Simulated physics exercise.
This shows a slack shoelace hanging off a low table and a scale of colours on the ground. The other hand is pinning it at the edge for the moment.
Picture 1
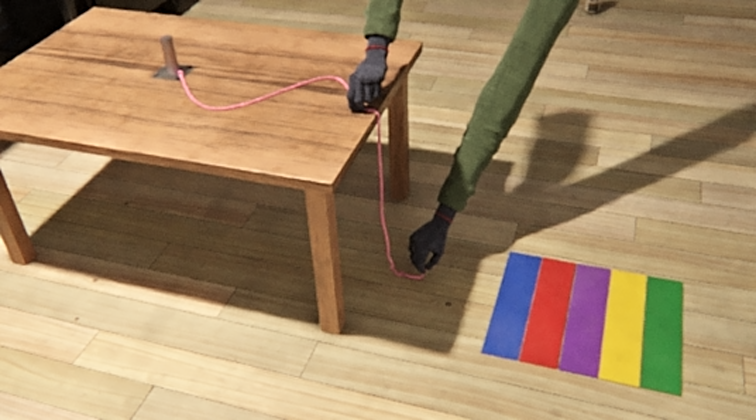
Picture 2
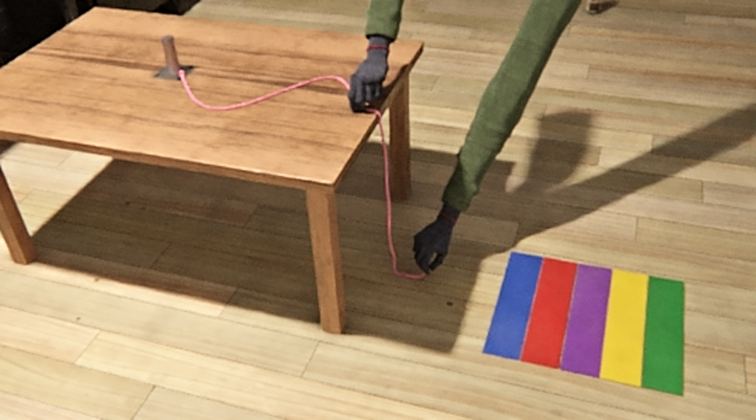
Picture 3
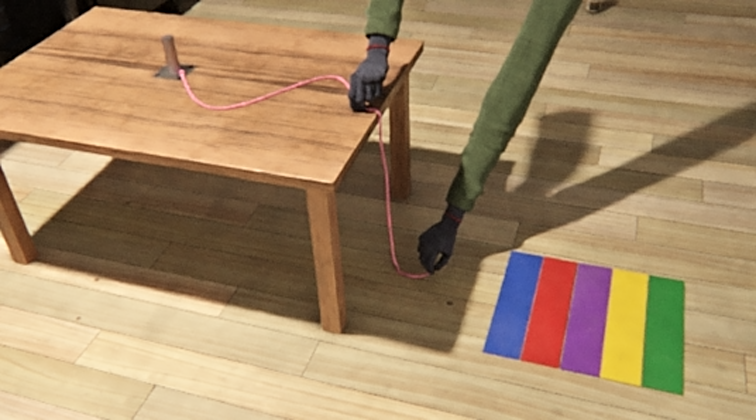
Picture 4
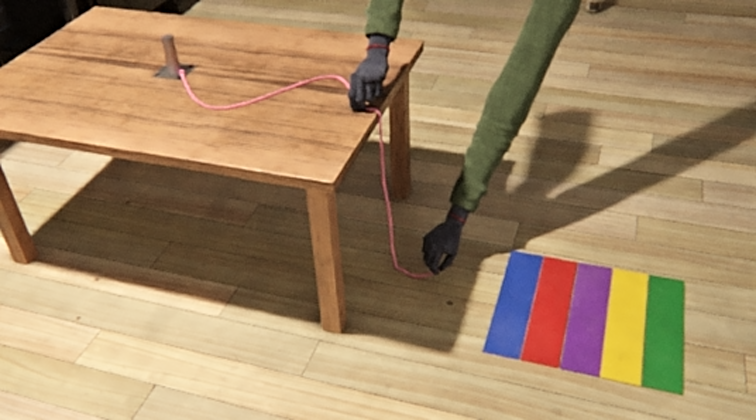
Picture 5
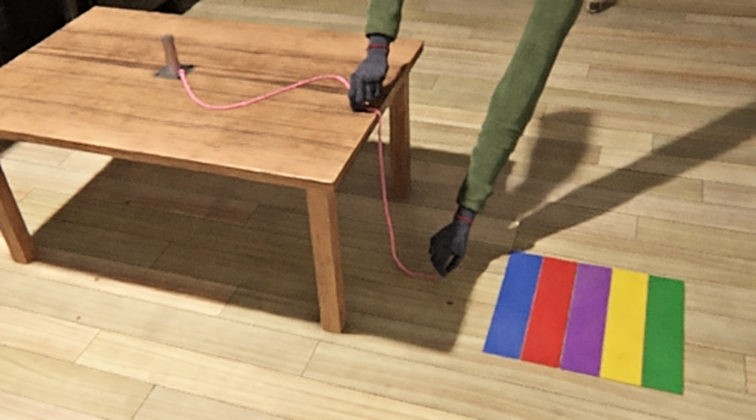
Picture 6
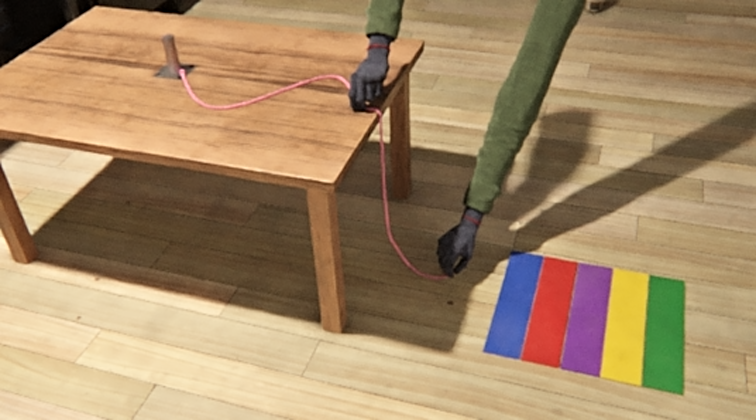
The footage shows a gloved hand pinning a slack pink cord at a low wooden table's edge while another gloved hand, holding the hanging end near the floor, moves it slightly right toward the blue side of a multicoloured striped panel.
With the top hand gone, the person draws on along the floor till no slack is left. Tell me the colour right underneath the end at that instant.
Right underneath is green.
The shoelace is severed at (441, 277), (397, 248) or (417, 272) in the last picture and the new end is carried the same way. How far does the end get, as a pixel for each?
(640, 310), (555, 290), (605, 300).
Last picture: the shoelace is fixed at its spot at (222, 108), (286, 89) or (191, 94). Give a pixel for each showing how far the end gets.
Result per try (px, approx.): (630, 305); (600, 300); (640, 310).
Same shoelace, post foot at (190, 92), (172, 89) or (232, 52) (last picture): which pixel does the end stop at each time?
Near (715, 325); near (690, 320); near (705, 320).
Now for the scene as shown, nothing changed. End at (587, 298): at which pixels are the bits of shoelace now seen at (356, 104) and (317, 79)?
The first lands at (399, 168), while the second lands at (363, 104).
A little later, end near (586, 298); over purple.
Next, end near (636, 308); over yellow.
When it is tight, end near (666, 313); over green. Over green.
